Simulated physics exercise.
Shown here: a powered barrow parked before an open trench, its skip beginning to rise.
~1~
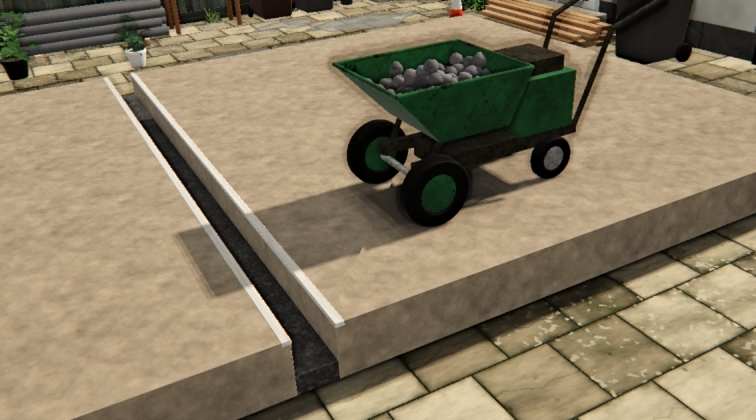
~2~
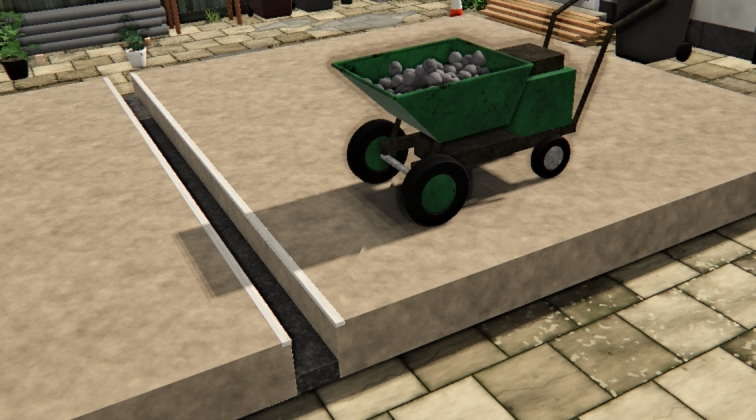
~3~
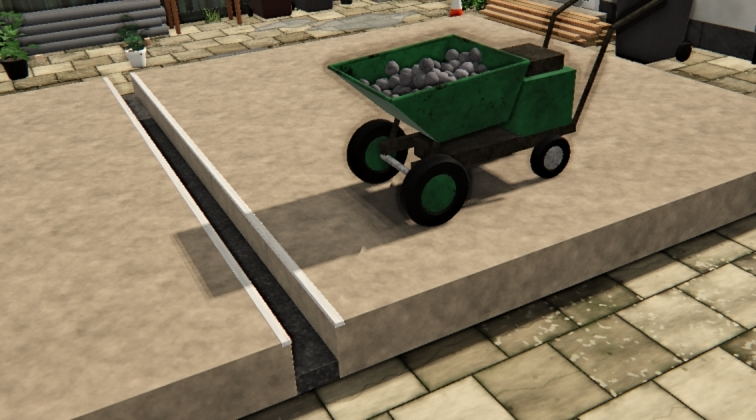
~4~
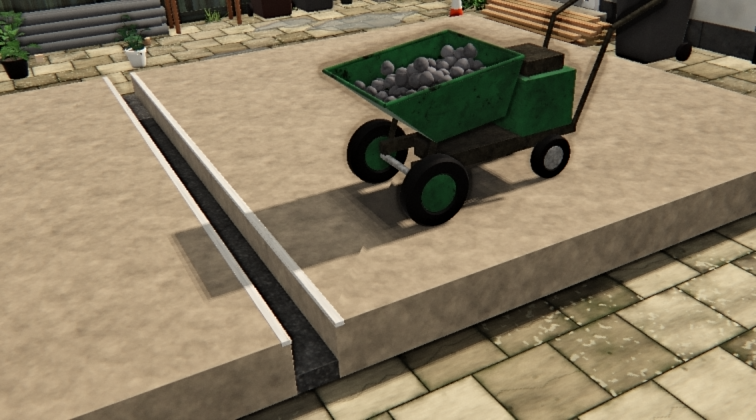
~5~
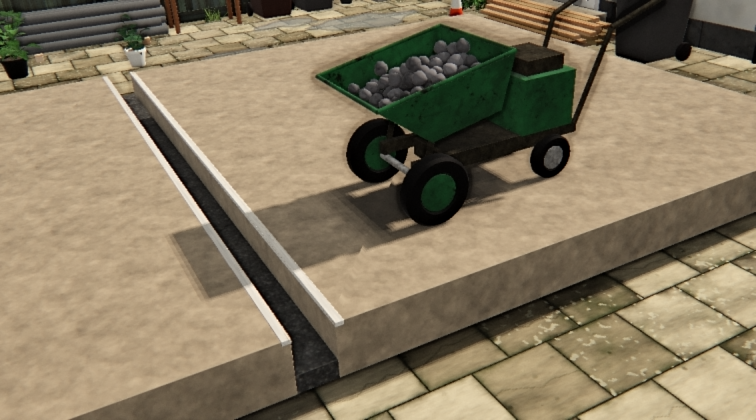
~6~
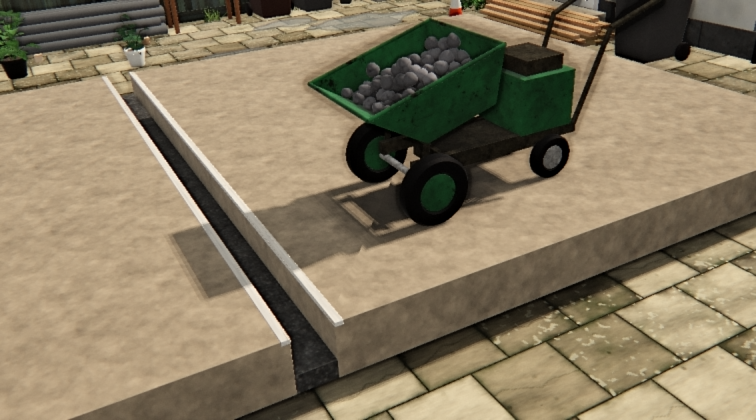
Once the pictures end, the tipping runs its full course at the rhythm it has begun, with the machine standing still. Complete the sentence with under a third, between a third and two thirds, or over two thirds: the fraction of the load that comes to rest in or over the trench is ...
It is between a third and two thirds.
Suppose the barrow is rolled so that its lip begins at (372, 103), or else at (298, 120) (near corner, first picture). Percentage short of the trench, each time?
Near 0 and 0 percent respectively.
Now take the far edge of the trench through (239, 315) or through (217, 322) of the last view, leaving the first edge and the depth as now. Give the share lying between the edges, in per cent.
The first try gives 60 percent, then the second gives 60 percent.
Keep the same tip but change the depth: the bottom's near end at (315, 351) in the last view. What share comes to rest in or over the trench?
About 50 per cent.
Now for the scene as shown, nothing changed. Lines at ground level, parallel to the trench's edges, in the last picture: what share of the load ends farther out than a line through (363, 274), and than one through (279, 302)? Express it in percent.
Roughly 80 and 20 percent.
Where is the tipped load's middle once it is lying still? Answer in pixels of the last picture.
Near (255, 262), more or less.
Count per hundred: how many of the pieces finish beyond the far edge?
About 5 %.
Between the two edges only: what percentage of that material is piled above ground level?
Estimate: Close to 10 in a hundred.
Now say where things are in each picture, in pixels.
In the first picture, lip of the skip at (397, 98), level; top of the load at (439, 77), round cobbles; first edge of the trench at (314, 291); far edge at (263, 308), the trench under half as wide as the skip, and about as deep as wide.
In the second picture, lip of the skip at (395, 98), level; top of the load at (438, 76).
In the third picture, lip of the skip at (391, 101), tipped barely; top of the load at (448, 77).
In the fourth picture, lip of the skip at (385, 106), tipped a little; top of the load at (443, 75).
In the fifth picture, lip of the skip at (377, 112), tipped a little; top of the load at (446, 73).
In the sixth picture, lip of the skip at (368, 121), tipped clearly; top of the load at (438, 70); first edge of the trench at (313, 290); far edge at (262, 307).
Soon after the last picture, skip tipped steeply; all in the skip.
A little later, skip tipped right over; about two thirds in the skip; about a quarter short of the trench; a small part in or heaped over the trench; a stray few falling.
Later still, skip tipped right over; about a quarter in the skip; about a quarter short of the trench; about half in or heaped over the trench; a small part beyond it.
At rest, skip tipped right over; about a quarter in the skip; about a quarter short of the trench; about half in or heaped over the trench; a small part beyond it.
